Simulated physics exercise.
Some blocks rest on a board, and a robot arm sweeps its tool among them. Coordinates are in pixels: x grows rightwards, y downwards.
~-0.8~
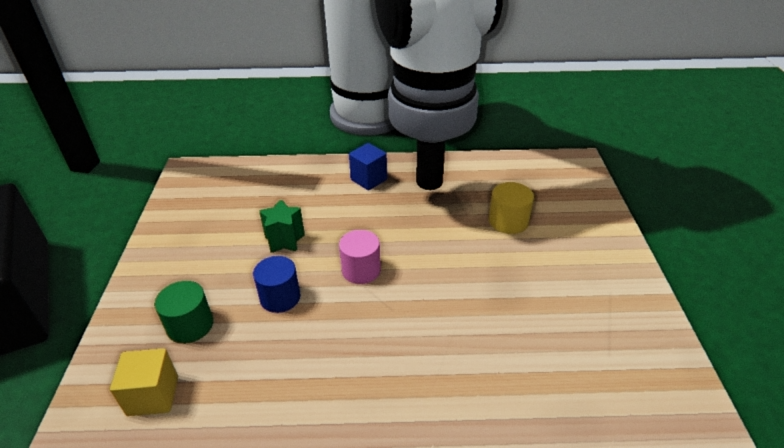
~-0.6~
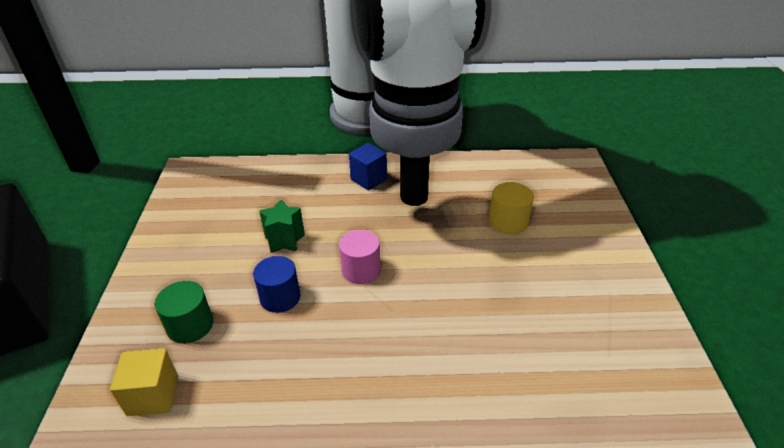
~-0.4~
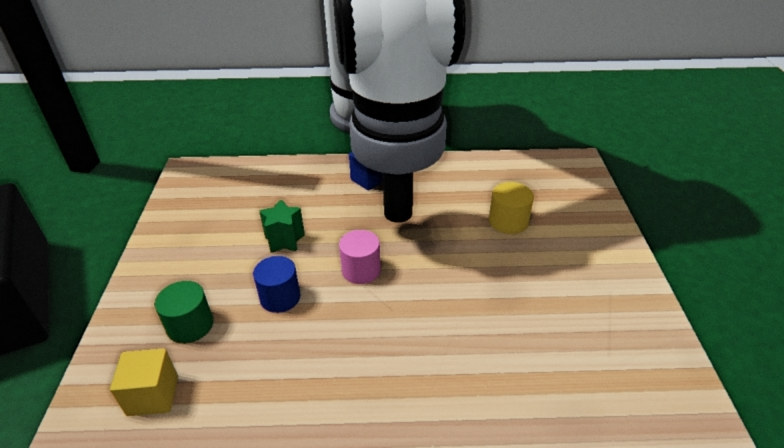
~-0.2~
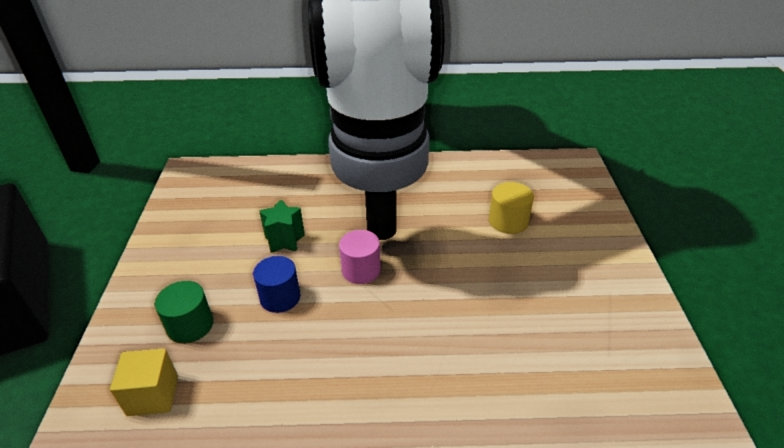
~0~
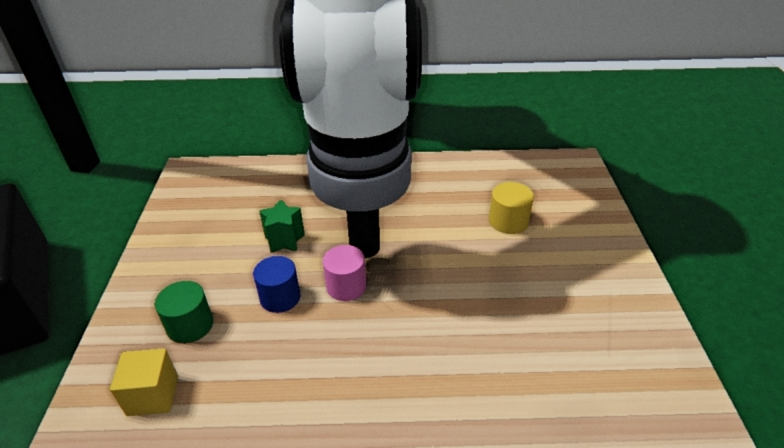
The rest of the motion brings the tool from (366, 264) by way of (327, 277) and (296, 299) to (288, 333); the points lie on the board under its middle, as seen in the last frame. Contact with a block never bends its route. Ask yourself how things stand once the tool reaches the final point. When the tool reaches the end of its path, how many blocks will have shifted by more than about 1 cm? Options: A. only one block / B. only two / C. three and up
B: Only two.
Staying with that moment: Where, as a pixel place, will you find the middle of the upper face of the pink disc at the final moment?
Its top face will be centred at roughly (317, 318).
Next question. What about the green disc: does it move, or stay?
It gets no push and keeps its place.
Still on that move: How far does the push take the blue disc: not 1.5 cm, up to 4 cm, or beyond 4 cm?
It ends 1.5 to 4 cm from its spot.
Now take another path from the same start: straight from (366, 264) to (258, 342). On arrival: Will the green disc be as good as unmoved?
My answer is yes.
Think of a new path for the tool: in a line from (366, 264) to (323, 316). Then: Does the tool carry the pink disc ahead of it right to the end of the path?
In short: Yes.
What follows on the original path. One third of the way, tool at (324, 261); pink disc at (320, 277).
Two thirds of the way, tool at (293, 283); blue disc at (253, 282); pink disc at (310, 295).
At the end, tool at (284, 318); green disc not moved; blue disc at (246, 289); green star block not moved; pink disc at (317, 318).
